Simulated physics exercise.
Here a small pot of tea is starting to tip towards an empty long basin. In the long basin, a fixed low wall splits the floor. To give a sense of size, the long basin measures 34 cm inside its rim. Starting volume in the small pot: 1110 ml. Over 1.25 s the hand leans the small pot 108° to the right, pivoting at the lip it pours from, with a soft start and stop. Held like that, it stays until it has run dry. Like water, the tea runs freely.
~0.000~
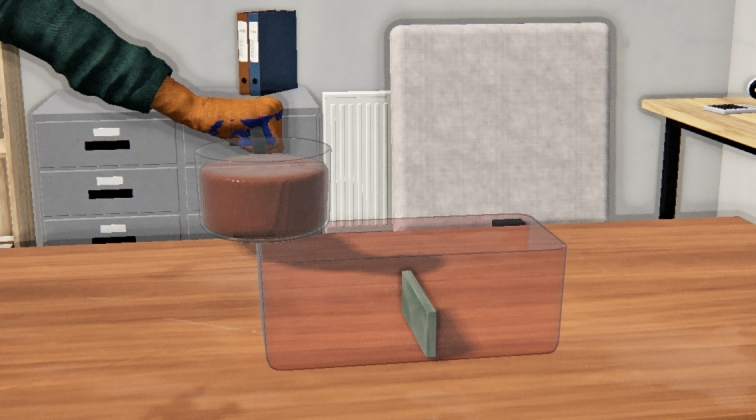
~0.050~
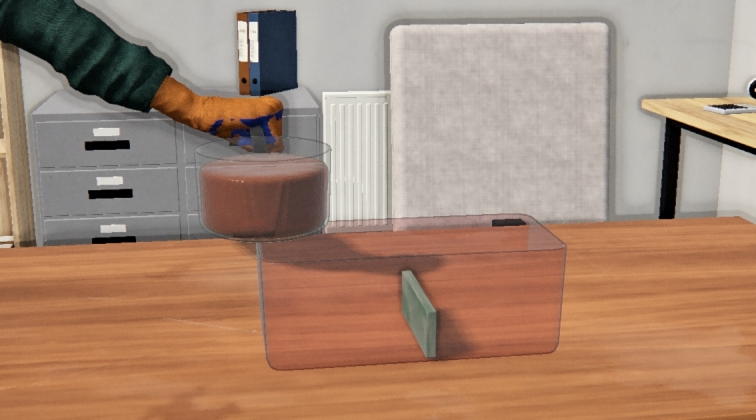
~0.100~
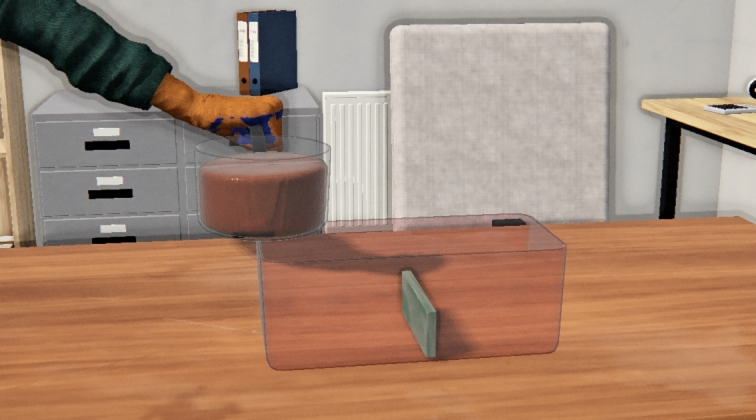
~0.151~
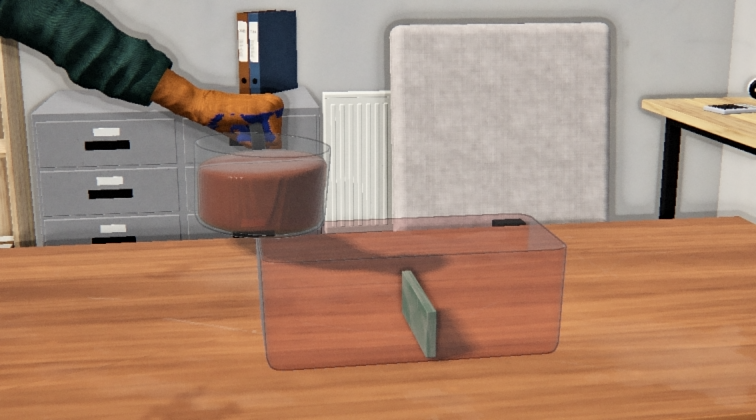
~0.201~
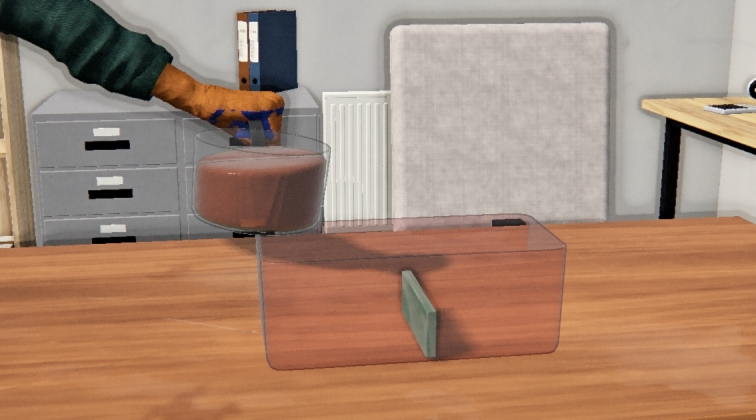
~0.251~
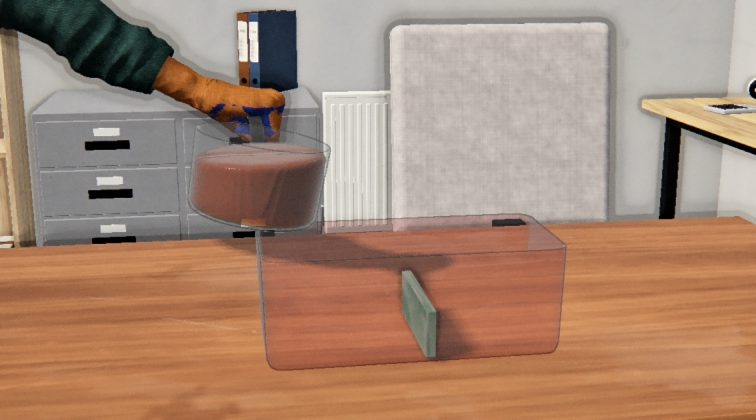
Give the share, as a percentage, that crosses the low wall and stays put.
Around 67 %.
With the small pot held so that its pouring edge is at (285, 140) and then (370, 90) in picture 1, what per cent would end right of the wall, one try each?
10 in a hundred, followed by 95 in a hundred.
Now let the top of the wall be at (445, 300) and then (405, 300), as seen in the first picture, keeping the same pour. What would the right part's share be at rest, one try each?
Respectively close to 25 and 85 %.
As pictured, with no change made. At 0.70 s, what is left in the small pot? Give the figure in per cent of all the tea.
I'd estimate some 70 % remains.
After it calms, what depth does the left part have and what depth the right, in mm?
Left roughly 14 mm; right roughly 34 mm.
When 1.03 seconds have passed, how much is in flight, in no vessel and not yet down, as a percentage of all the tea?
Airborne fraction: Approx. 18 %.
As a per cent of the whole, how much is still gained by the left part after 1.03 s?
Near 16 percent, give or take.
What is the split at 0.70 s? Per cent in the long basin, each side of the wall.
Around 5 on the left side and 0 on the right side.
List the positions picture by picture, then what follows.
The first picture shows tilt 0°; pouring edge (330, 149); surface from (198, 168) to (327, 163); the long basin's rim runs from (259, 244) to (547, 232); the wall's top is at (418, 291).
The second picture shows tilt 0°; pouring edge (330, 149); surface from (198, 168) to (327, 163).
The third picture shows tilt 2°; pouring edge (330, 149); surface from (198, 167) to (326, 161).
The fourth picture shows tilt 4°; pouring edge (329, 149); surface from (197, 165) to (326, 159).
The fifth picture shows tilt 7°; pouring edge (329, 149); surface from (196, 162) to (325, 156).
The sixth picture shows tilt 10°; pouring edge (329, 149); surface from (195, 156) to (325, 152).
Then, 0.70 s in, the tilt is 64° and 71 per cent is still to pour, 5 is left of the wall and 0 right of it.
Then, 1.03 s in, the tilt is 100° and 14 per cent is still to pour, 17 is left of the wall and 51 right of it.
Then, 1.38 s in, the tilt is 108° and 0 per cent is still to pour, 30 is left of the wall and 67 right of it.
Then, 1.75 s in, the tilt is 108° and 0 per cent is still to pour, 32 is left of the wall and 67 right of it.
Finally, 32 per cent lies left of the wall, 67 right of it and 1 outside.
